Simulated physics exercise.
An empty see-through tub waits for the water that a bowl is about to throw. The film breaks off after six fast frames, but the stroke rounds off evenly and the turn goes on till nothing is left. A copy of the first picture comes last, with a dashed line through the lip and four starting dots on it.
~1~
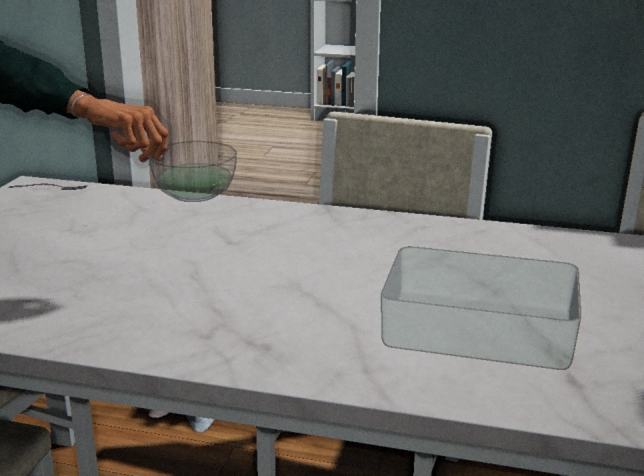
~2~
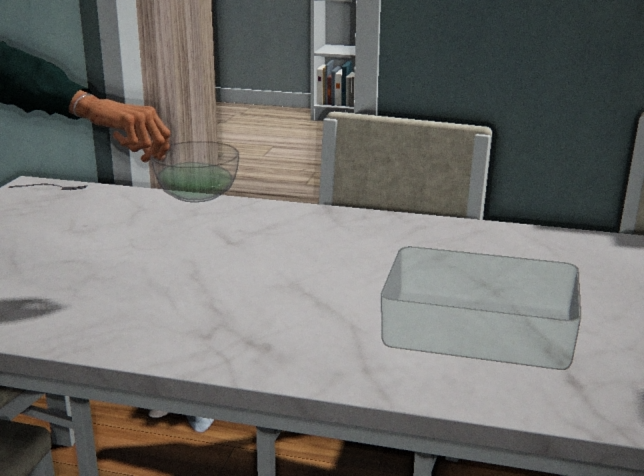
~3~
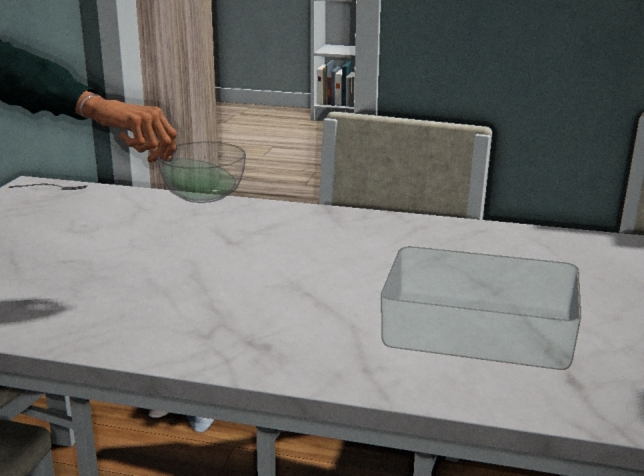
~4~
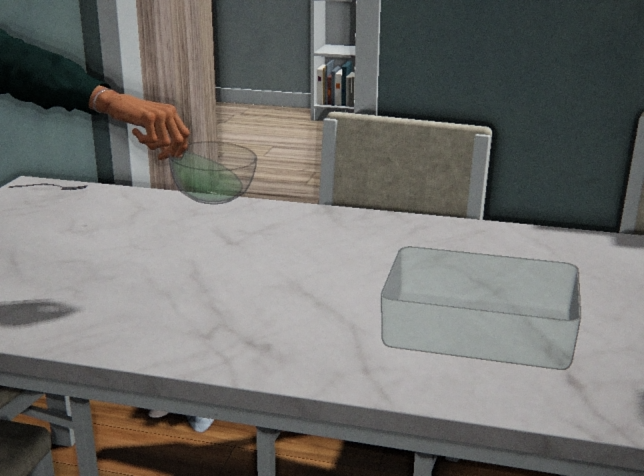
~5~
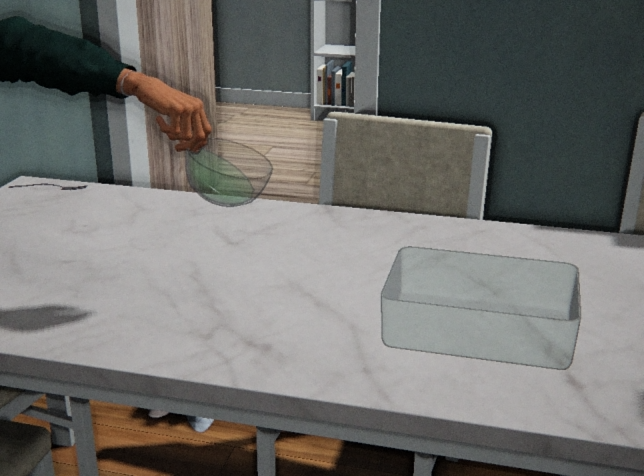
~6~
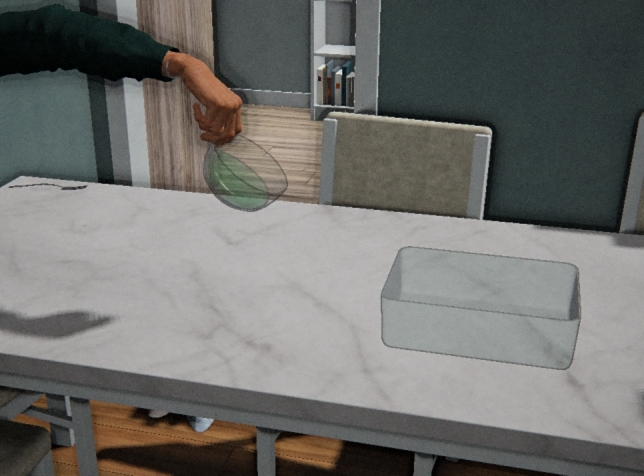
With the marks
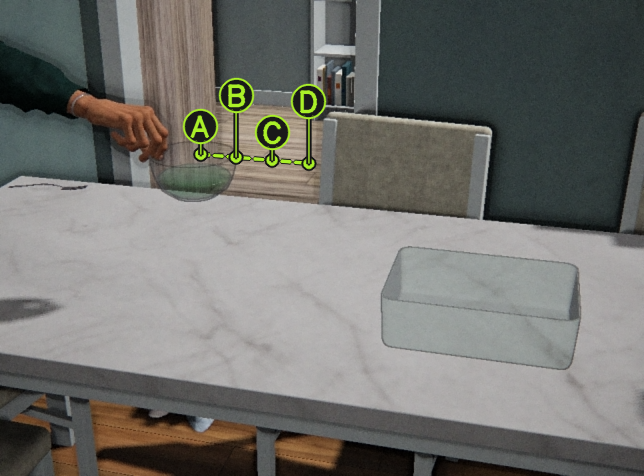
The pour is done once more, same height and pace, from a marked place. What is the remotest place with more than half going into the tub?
C.
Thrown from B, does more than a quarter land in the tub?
No, less.
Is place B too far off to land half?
Yes, that goes wrong.
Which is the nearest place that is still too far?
The answer is B.
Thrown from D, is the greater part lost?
No, that is safe.
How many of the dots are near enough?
Two of them.
On the marked copy, A at (200, 154); B at (236, 157); C at (272, 160); D at (308, 163).
If A is chosen, about 0 % lands in the tub, 97 % falls short and 3 % goes beside or beyond.
If B is chosen, about 13 % lands in the tub, 83 % falls short and 4 % goes beside or beyond.
If C is chosen, about 85 % lands in the tub, 2 % falls short and 14 % goes beside or beyond.
If D is chosen, about 78 % lands in the tub, 2 % falls short and 20 % goes beside or beyond.
